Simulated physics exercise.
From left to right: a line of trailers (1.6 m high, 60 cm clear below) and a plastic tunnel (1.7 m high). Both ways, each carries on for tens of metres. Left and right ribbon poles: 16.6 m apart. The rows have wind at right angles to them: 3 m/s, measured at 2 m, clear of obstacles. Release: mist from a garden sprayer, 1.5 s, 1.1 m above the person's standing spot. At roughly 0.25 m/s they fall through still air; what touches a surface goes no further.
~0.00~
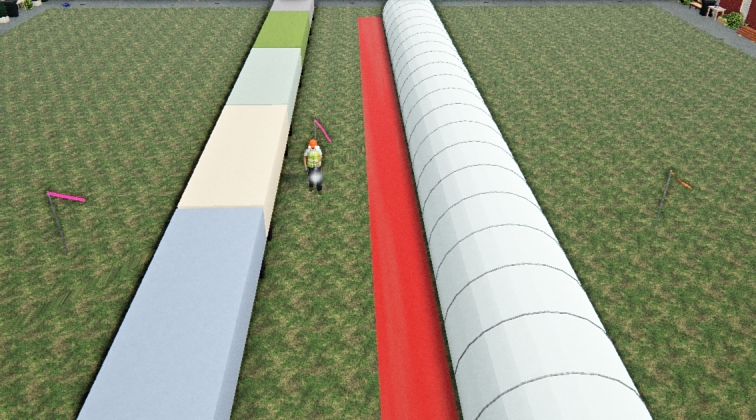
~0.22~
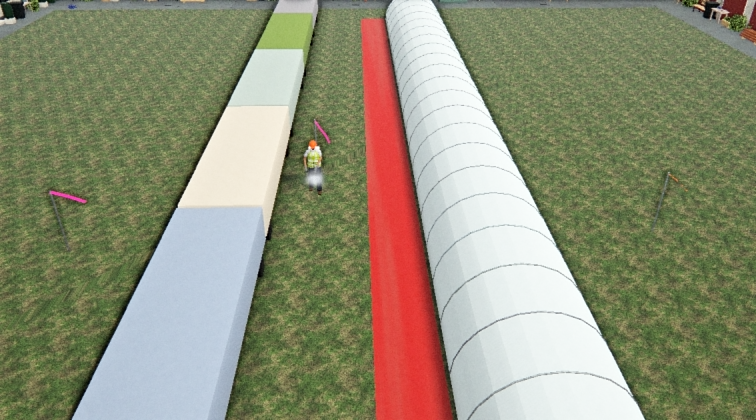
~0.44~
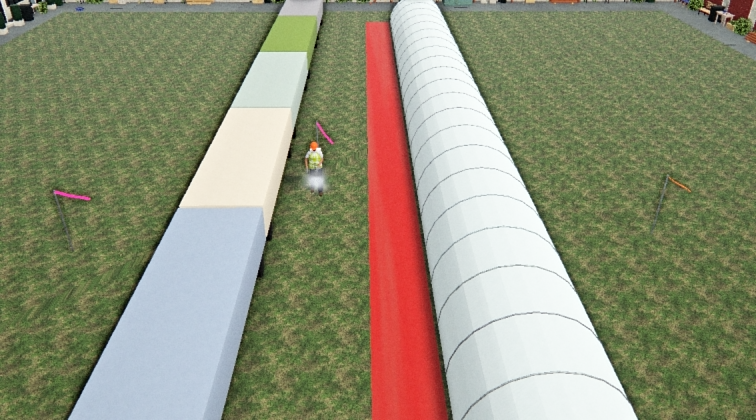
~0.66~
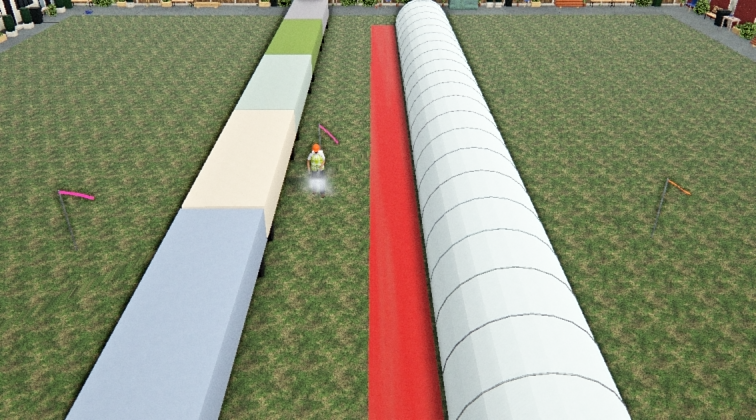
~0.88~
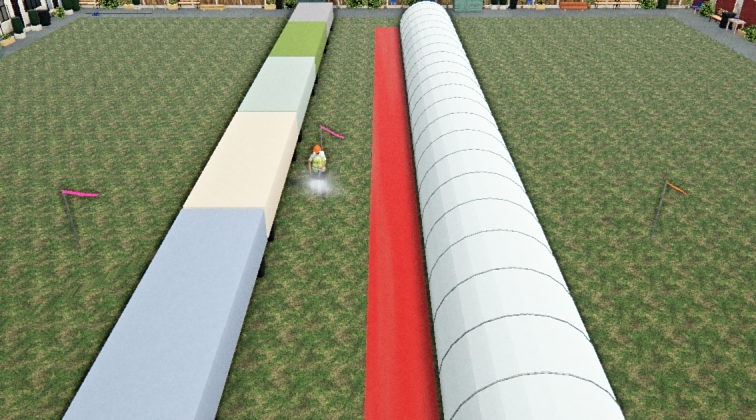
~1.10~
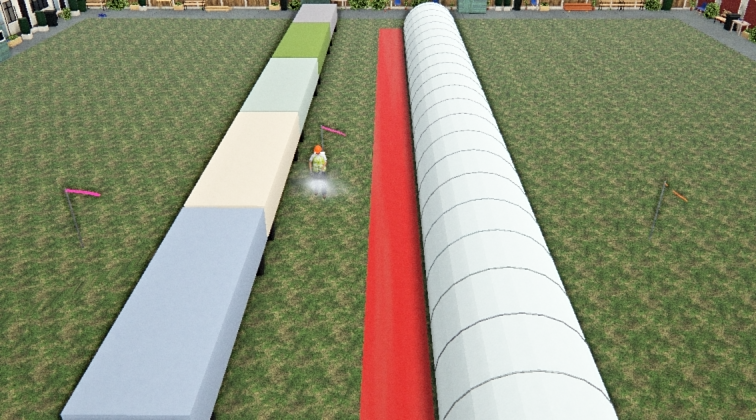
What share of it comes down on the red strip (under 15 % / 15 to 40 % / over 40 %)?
From 15 to 40 %.
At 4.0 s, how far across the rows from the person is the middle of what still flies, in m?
1.5 metres.
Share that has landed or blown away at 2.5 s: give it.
I'd put it close to 0 %.
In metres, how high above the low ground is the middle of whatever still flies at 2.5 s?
Roughly 1.0 m up.
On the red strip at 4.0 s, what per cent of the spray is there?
Close to 2 %.
After 2.5 s, 0 % lies on the red strip; 0 % has touched down or left; the middle of what still flies is 1.0 m above the low ground, near (332, 184).
After 4.0 s, 2 % lies on the red strip; 3 % has touched down or left; the middle of what still flies is 1.0 m above the low ground, near (372, 182).
After 8.0 s, 18 % lies on the red strip; 44 % has touched down or left; the middle of what still flies is 1.5 m above the low ground, near (515, 169).
After 20.0 s, 25 % lies on the red strip; 91 % has touched down or left.
After 45.0 s, 25 % lies on the red strip; 100 % has touched down or left.
